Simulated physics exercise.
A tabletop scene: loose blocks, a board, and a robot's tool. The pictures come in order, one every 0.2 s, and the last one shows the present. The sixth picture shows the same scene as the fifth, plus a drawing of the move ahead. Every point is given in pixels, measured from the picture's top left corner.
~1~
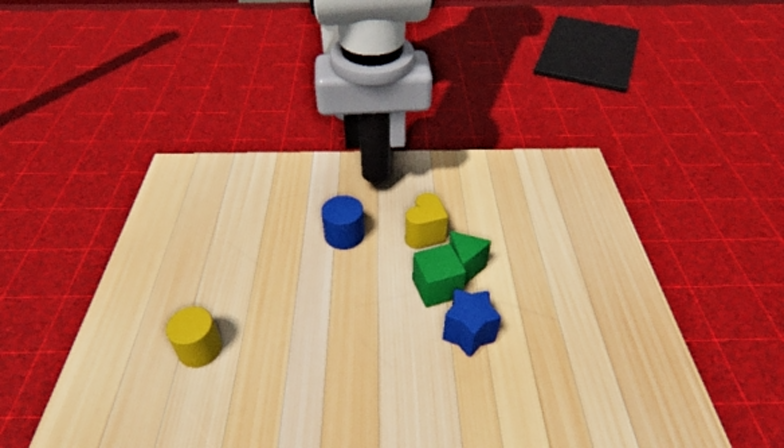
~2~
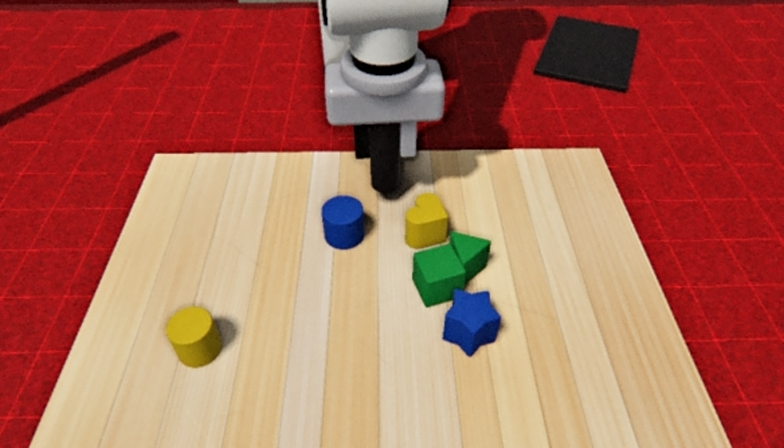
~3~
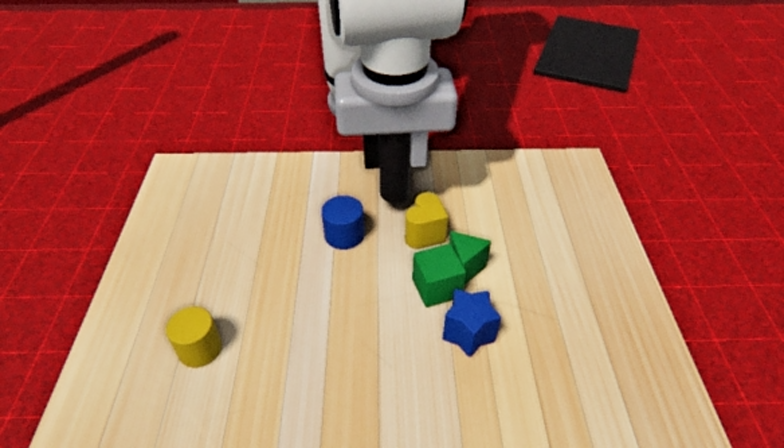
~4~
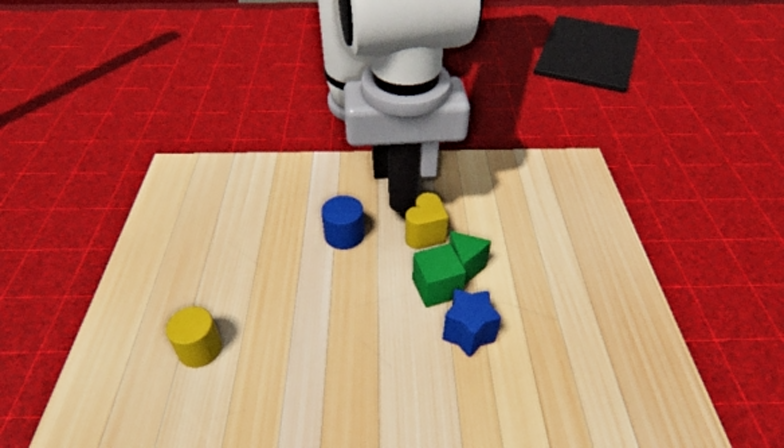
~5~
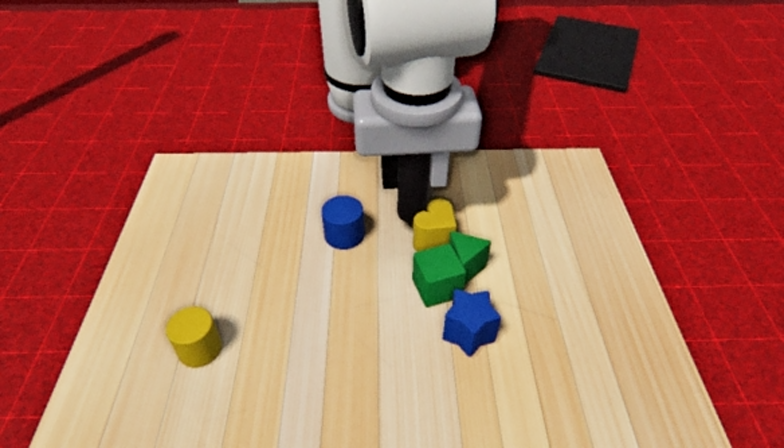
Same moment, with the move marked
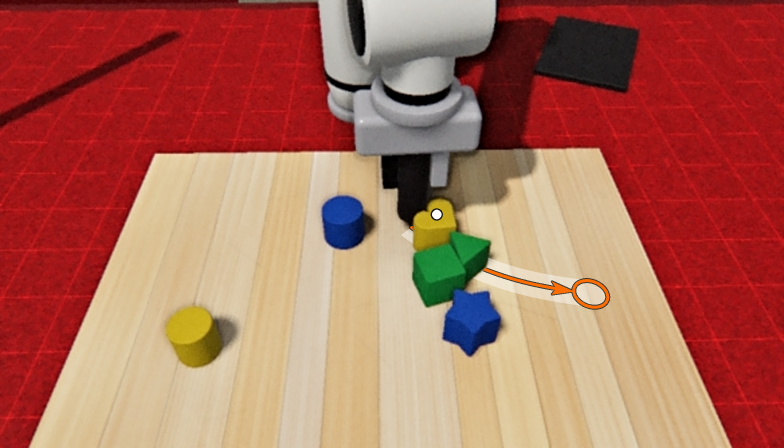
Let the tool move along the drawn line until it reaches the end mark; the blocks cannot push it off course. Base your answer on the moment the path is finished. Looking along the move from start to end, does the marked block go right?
I expect so.
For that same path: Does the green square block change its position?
Yes, that is what happens.
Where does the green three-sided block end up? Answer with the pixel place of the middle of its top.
Somewhere near (544, 308).
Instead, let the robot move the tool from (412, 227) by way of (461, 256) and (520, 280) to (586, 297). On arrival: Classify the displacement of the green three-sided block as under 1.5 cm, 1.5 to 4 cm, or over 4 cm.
Its final spot will lie more than 4 cm from the current one.
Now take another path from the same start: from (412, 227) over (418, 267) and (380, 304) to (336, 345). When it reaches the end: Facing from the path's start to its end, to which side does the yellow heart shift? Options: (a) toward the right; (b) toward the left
Choice b: Toward the left.
The line goes from (412, 227) via (461, 258) and (522, 282), ending at (591, 294); the dot is on the yellow heart.
What follows on the original path. One third of the way, tool (464, 245); yellow heart (492, 248); green square block (447, 269), turned 45° clockwise; green three-sided block (508, 275), turned 15° anticlockwise.
Two thirds of the way, tool (528, 268); yellow heart (550, 280), turned 25° clockwise; green square block (447, 269), turned 45° clockwise; green three-sided block (540, 305).
At the end, tool (597, 280); blue round block unmoved; yellow heart (576, 291), turned 70° clockwise; green square block (447, 269), turned 45° clockwise; green three-sided block (544, 308), turned 20° clockwise.
